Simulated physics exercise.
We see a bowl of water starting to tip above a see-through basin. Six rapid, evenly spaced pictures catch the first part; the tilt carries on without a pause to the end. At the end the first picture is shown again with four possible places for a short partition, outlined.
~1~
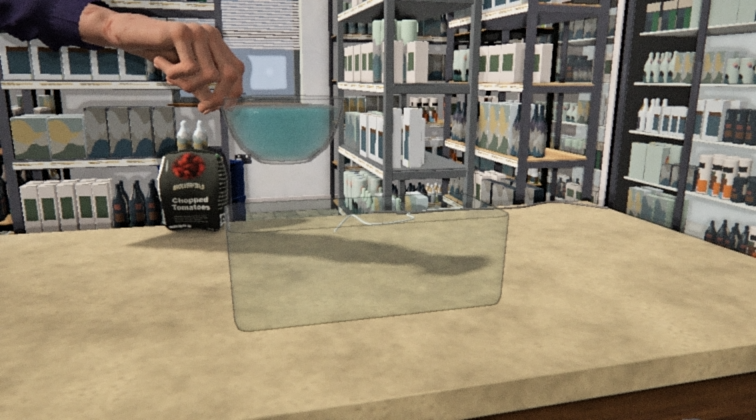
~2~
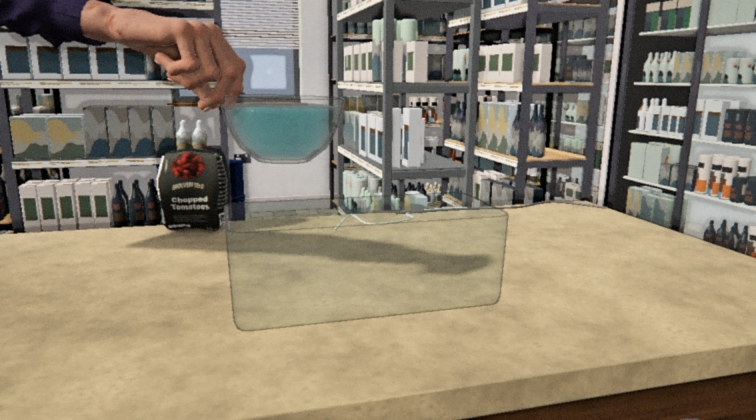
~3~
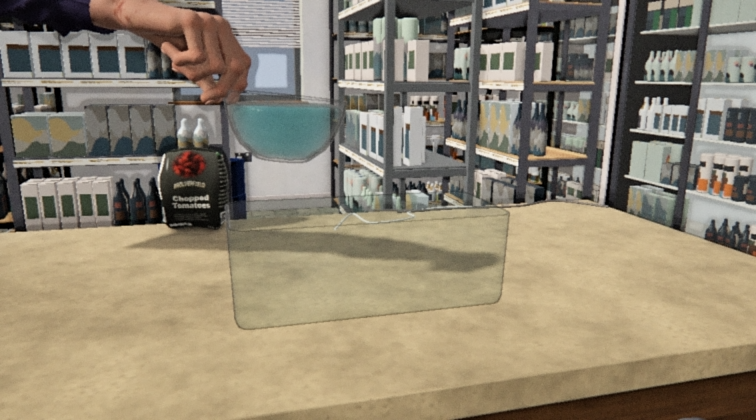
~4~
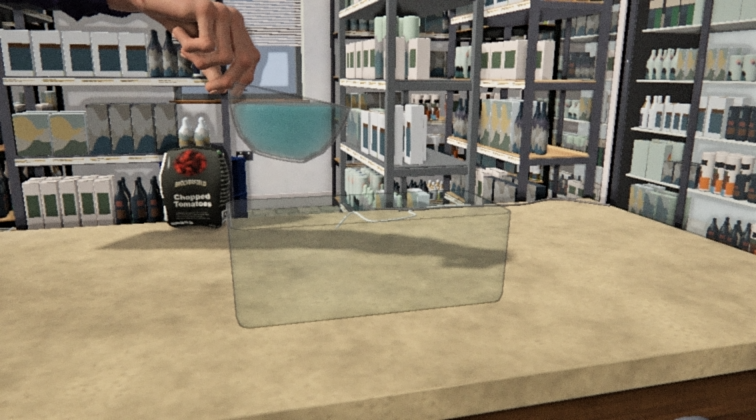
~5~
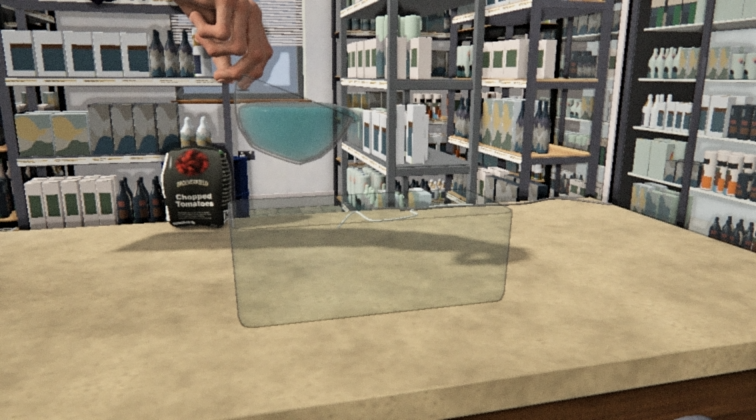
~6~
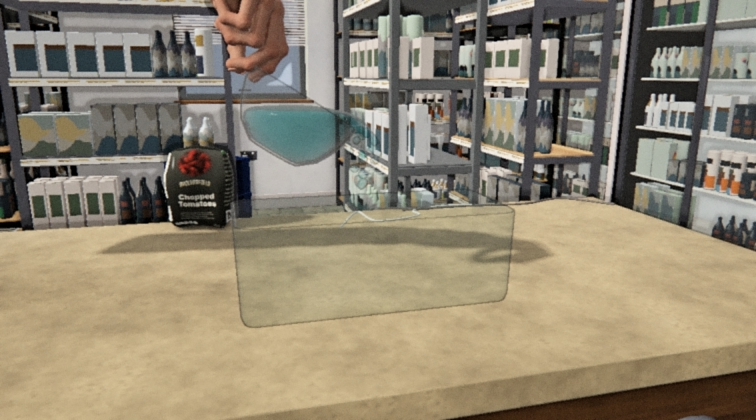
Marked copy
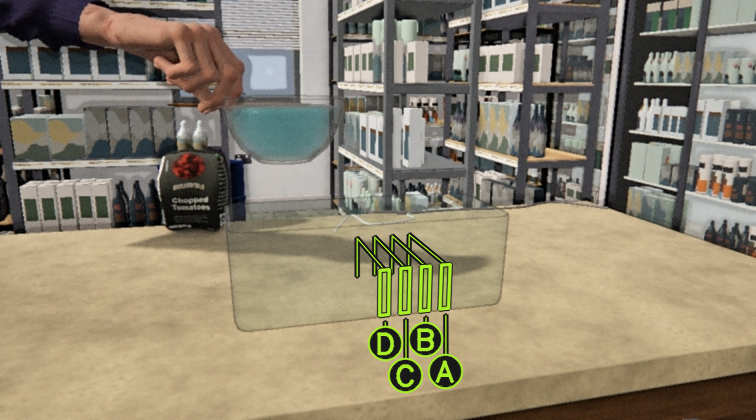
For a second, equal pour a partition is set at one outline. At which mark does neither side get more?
Place C does it best.
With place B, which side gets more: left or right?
More ends on the left.
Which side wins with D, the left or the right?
The right one.
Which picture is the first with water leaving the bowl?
Picture 5.
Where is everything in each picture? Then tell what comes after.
Upright, lip at (340, 97); basin from (235, 330) to (499, 302); nothing has left yet.
Upright, lip at (340, 98); nothing has left yet.
Tipped about 6°, lip at (343, 101); nothing has left yet.
Tipped about 12°, lip at (347, 106); nothing has left yet.
Tipped about 21°, lip at (350, 116); water is over the lip, down to (354, 121).
Tipped about 32°, lip at (353, 128); water is over the lip, down to (361, 186).
On the marked copy, A at (445, 315); B at (426, 317); C at (405, 319); D at (385, 321).
With A, about 98 % ends left of the wall and 1 % right of it.
With B, about 89 % ends left of the wall and 10 % right of it.
With C, about 48 % ends left of the wall and 51 % right of it.
With D, about 20 % ends left of the wall and 79 % right of it.
